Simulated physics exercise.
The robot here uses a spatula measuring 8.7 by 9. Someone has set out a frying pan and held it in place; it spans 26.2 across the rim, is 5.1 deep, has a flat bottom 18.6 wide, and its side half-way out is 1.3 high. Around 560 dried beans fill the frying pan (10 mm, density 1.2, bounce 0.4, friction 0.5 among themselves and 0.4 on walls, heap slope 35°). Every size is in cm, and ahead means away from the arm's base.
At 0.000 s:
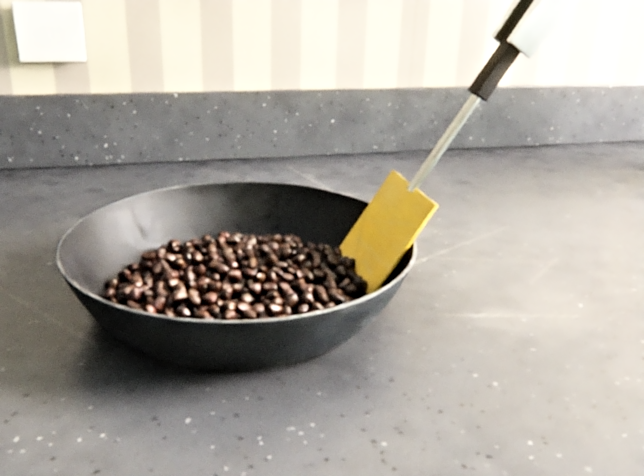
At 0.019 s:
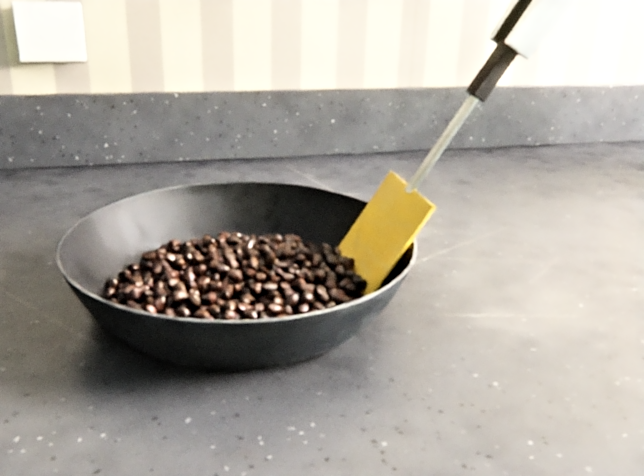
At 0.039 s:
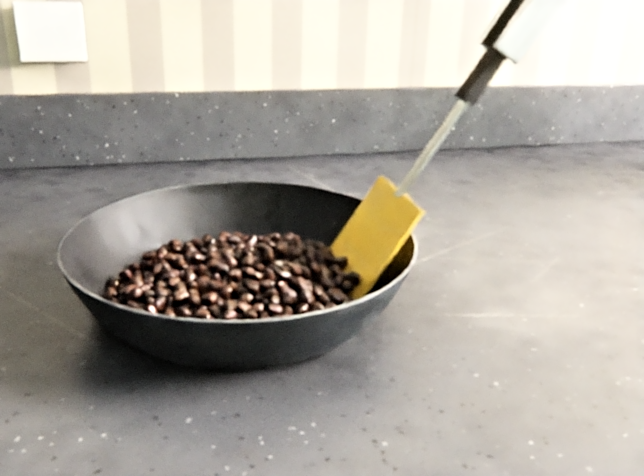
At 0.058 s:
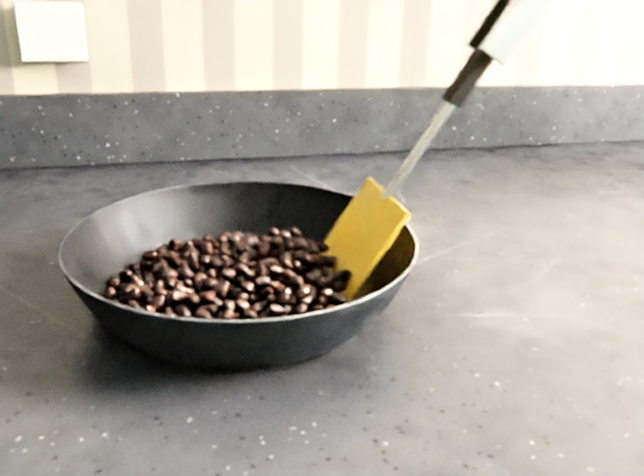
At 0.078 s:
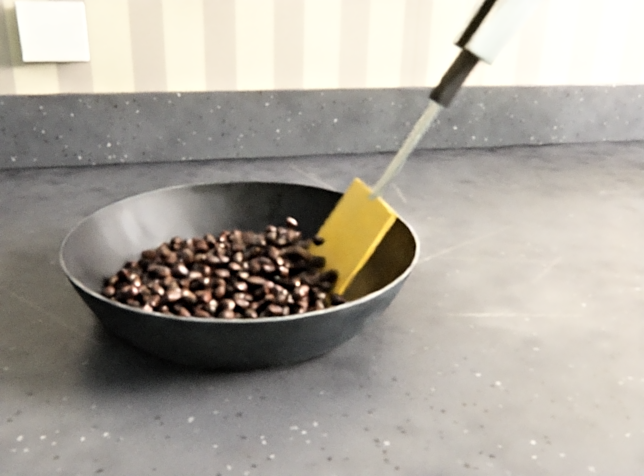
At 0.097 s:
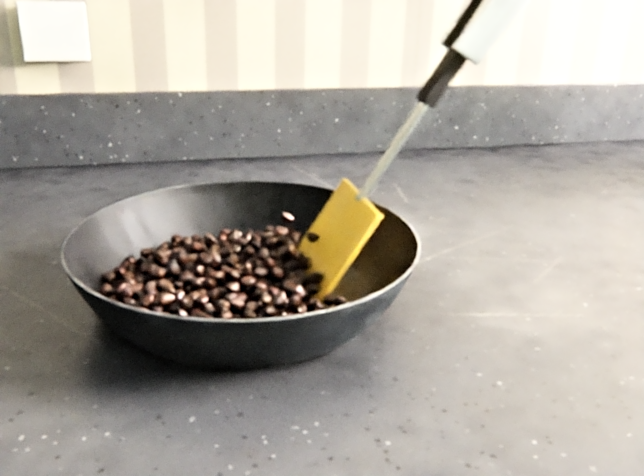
On a speckled gray countertop, a dark frying pan holds a heap of glossy brown beans, with a yellow spatula resting inside its right edge. The spatula moves slowly left through the pan, pushing the beans into a slightly taller mound and leaving bare surface behind it, while the pan stays nearly still.
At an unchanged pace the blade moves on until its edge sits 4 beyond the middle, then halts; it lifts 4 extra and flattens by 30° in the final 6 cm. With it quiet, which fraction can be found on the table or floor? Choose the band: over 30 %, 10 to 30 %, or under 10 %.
Under 10 %.
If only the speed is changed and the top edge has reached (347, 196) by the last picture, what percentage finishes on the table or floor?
My guess is around 0 percent.
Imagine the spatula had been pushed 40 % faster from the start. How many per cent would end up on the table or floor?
About 0 in a hundred.
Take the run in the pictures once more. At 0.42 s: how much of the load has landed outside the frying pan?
Roughly 0 percent of it.
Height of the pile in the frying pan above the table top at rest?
Top of the heap: Roughly 4.5 cm above the table top.
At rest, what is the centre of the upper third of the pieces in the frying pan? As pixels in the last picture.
The middle lies somewhere around (149, 279).
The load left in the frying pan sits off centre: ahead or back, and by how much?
Some 4.0 cm ahead of the centre.
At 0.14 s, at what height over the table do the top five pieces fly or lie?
4 cm.
After 0.14 s, sloping 54°, highest piece 5 above the table; 563 in the frying pan.
After 0.19 s, sloping 40°, highest piece 4 above the table; 563 in the frying pan.
After 0.42 s, sloping 27°, highest piece 4 above the table; 563 in the frying pan.
After 1.47 s, sloping 27°, highest piece 4 above the table; 563 in the frying pan.
At rest, 563 in the frying pan. That is 0 % on the table or floor.
